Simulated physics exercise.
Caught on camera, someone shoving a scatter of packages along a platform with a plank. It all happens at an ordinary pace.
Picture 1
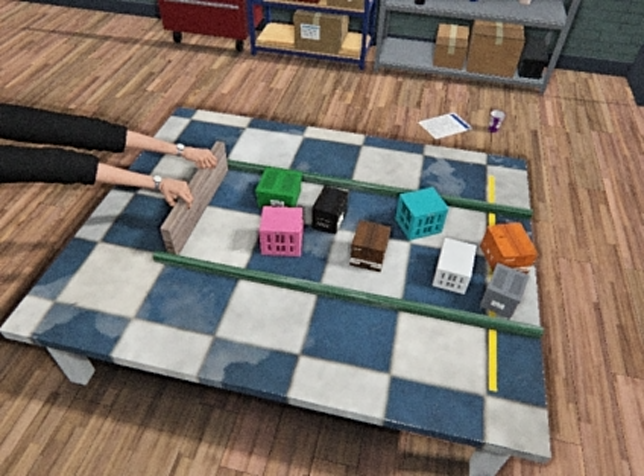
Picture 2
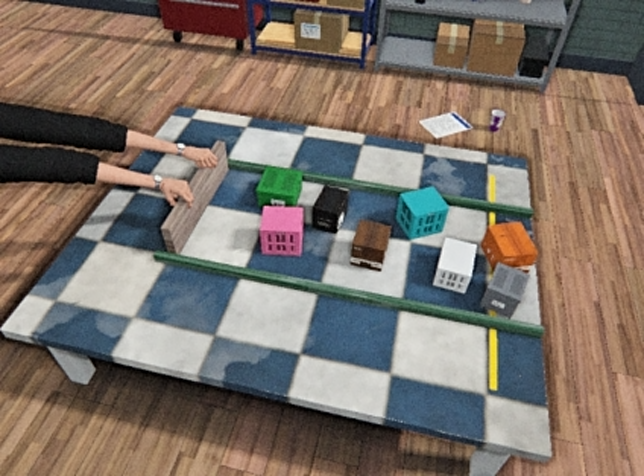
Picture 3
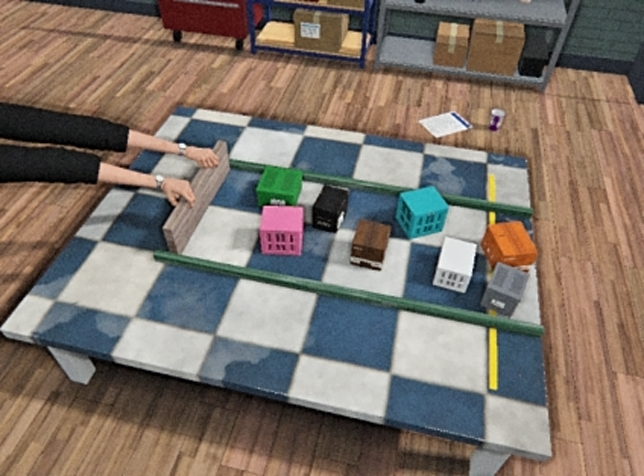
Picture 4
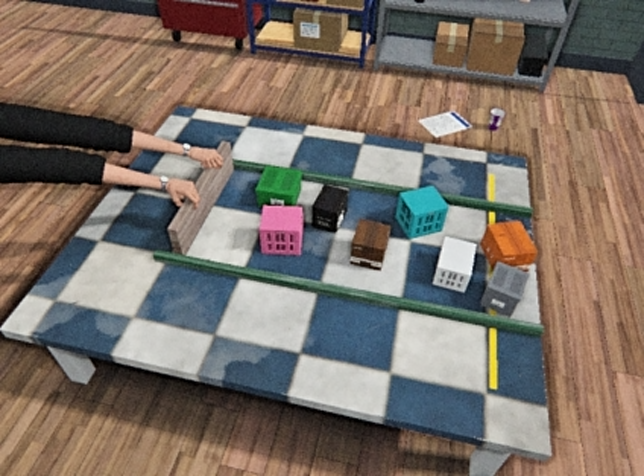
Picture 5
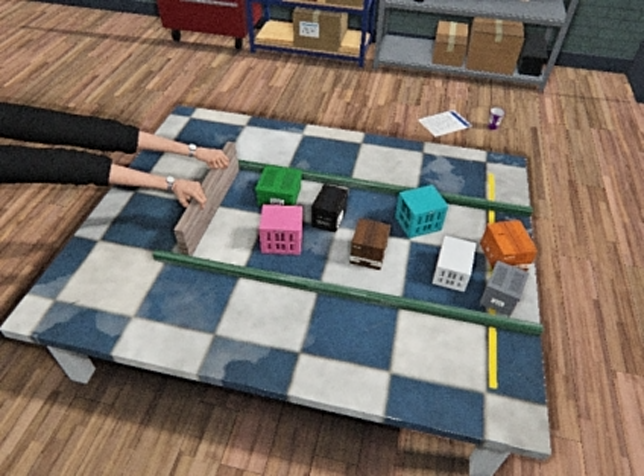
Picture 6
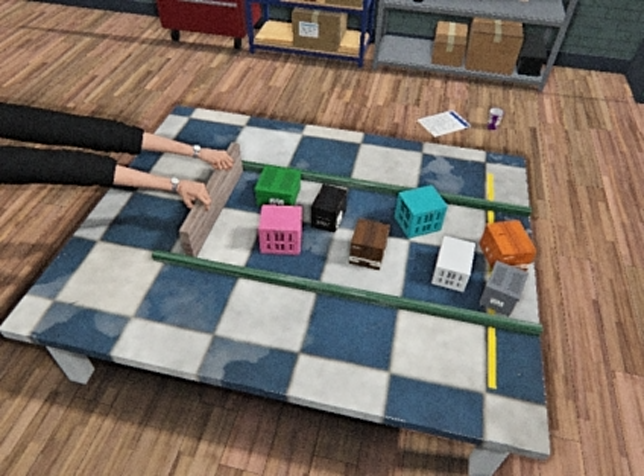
On a blue-and-white checkered table in a room with a wooden floor, two hands hold a plank upright at the left, behind a scatter of colourful boxes and crates between green rails. The hands slide the plank slightly to the right, while the boxes and crates stay in place.
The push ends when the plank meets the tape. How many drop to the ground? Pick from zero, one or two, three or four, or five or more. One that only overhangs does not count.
As it turns out, the number that fall off is five or more.
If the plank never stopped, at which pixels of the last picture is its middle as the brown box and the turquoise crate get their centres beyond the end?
For the brown box at (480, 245), for the turquoise crate at (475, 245).
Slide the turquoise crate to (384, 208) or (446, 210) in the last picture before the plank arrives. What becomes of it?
In turn it falls; comes down.
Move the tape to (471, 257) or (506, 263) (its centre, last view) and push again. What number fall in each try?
The counts: 3 and 6.
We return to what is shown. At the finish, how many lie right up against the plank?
It touches 2.
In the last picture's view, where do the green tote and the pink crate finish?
Near (514, 229) and (517, 275).
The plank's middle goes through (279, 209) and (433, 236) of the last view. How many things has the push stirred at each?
First 3, then 8.
Soon after, none off yet; orange box at rest near (507, 247); grey tote at rest near (503, 289); white crate at rest near (454, 263).
After that, none off yet; orange box displaced a little near (511, 247); grey tote displaced a little near (515, 292); white crate displaced about its own width near (481, 268).
In the end, the number that fall off is five or more; gone, black parcel, brown box, turquoise crate, white crate, grey tote and orange box.
